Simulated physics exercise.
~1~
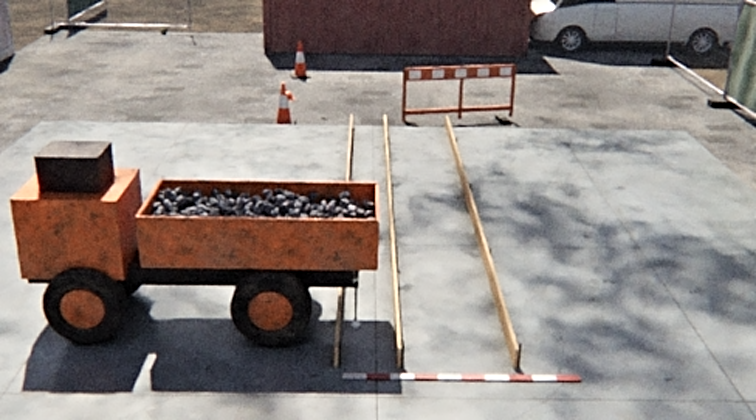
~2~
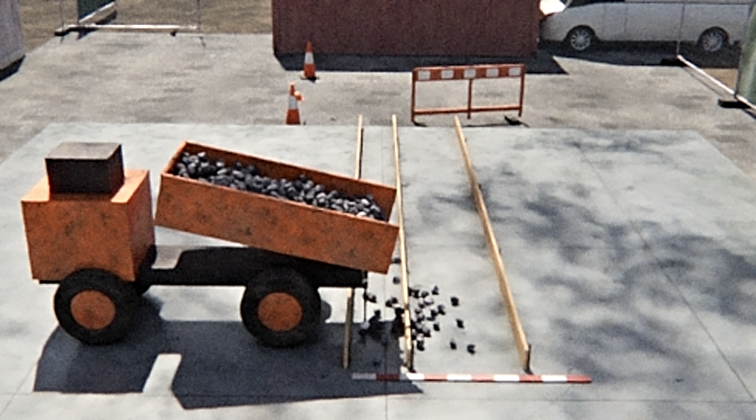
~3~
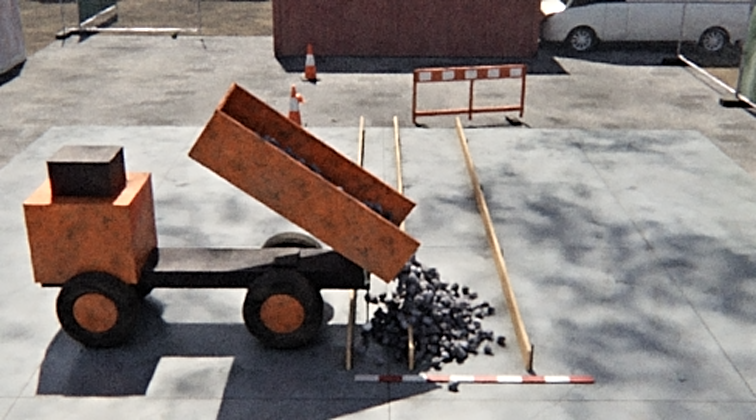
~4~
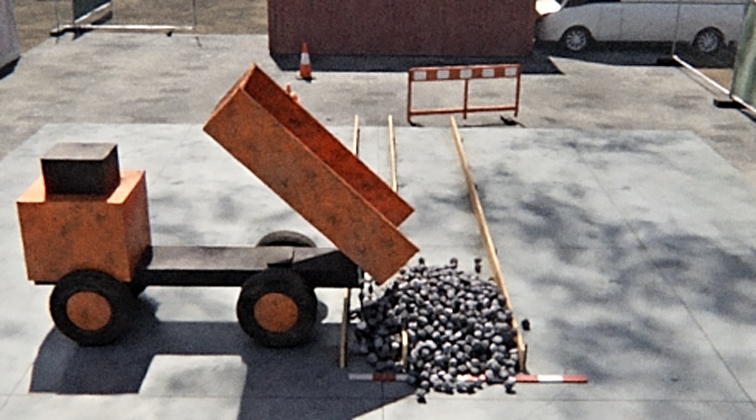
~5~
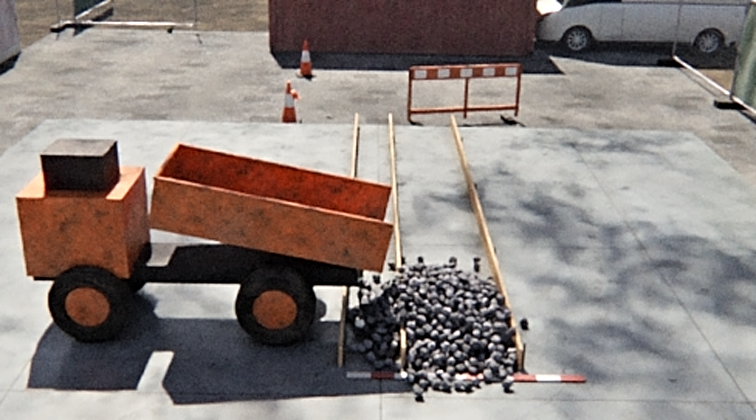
An orange tipper truck with a black block on its cab stands at the left of a sunlit concrete yard, its open body full of dark stones, seen from above and to the side. Wooden planks and a red and white strip lie to its right, with cones, a barrier and a white car behind. The body tilts up, and a few stones spill from its right end. It rises steeply, and the rest pour down into a broad heap, mostly beyond the middle plank. The empty body then lowers partway and stays slightly tilted beside the still heap.
